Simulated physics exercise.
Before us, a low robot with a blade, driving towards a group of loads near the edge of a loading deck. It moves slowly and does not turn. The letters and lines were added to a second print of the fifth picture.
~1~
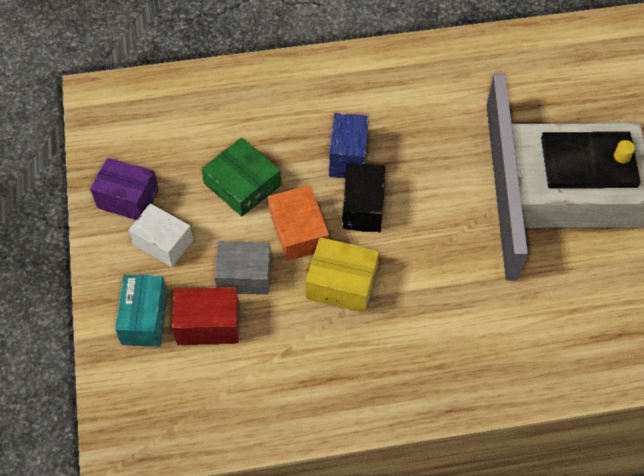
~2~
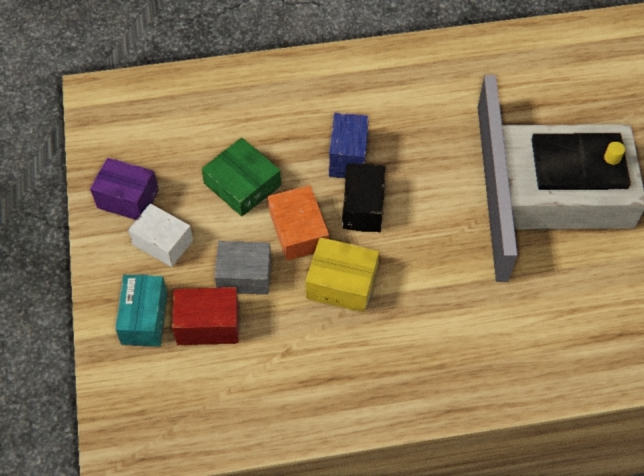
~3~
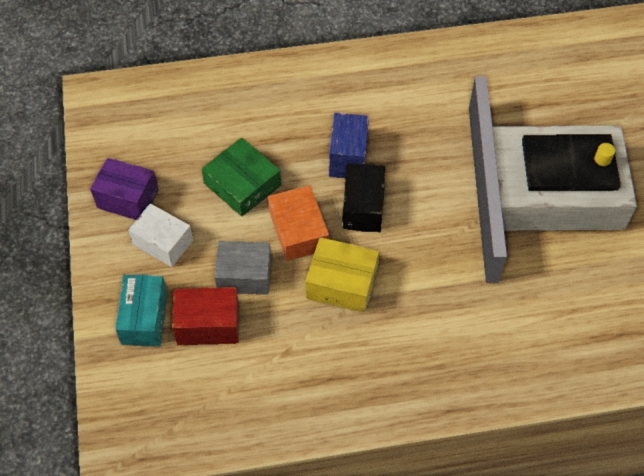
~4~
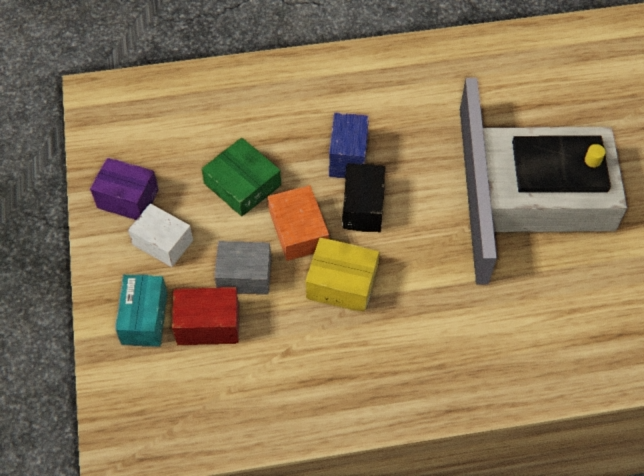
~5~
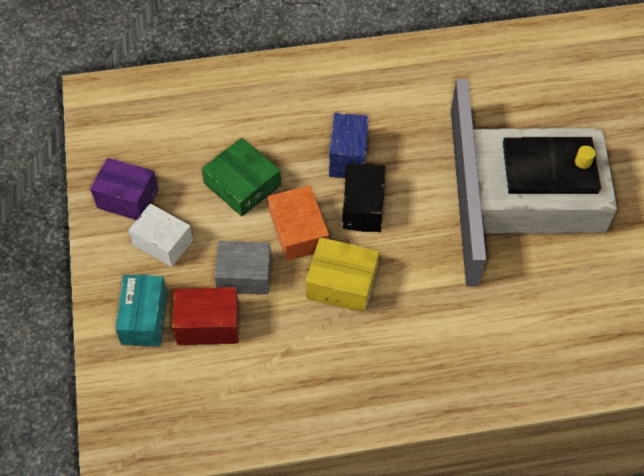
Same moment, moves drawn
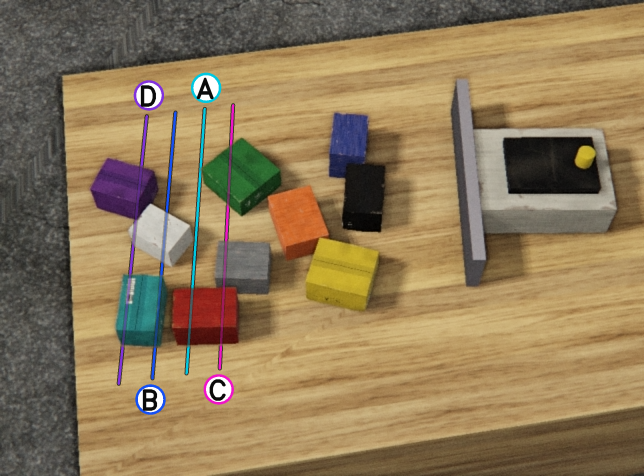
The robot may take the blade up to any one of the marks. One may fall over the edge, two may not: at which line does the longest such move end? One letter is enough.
Stop at A.
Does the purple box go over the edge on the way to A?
By then, no.
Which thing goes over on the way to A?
The turquoise parcel.
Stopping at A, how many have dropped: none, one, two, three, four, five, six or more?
One.
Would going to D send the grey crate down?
Yes.
On the marked copy, A at (196, 231); B at (165, 235); C at (227, 227); D at (134, 240).
Taking A. A third of the way, robot (446, 178); yellow box (332, 279); black parcel (344, 201).
Two thirds of the way, robot (348, 191); turquoise parcel (119, 313); white crate (153, 236).
When it is over, robot (272, 202); turquoise parcel over the edge; white crate (78, 241); one fallen.
As for the rest, B drops five; C is within the limit but short; D drops six.
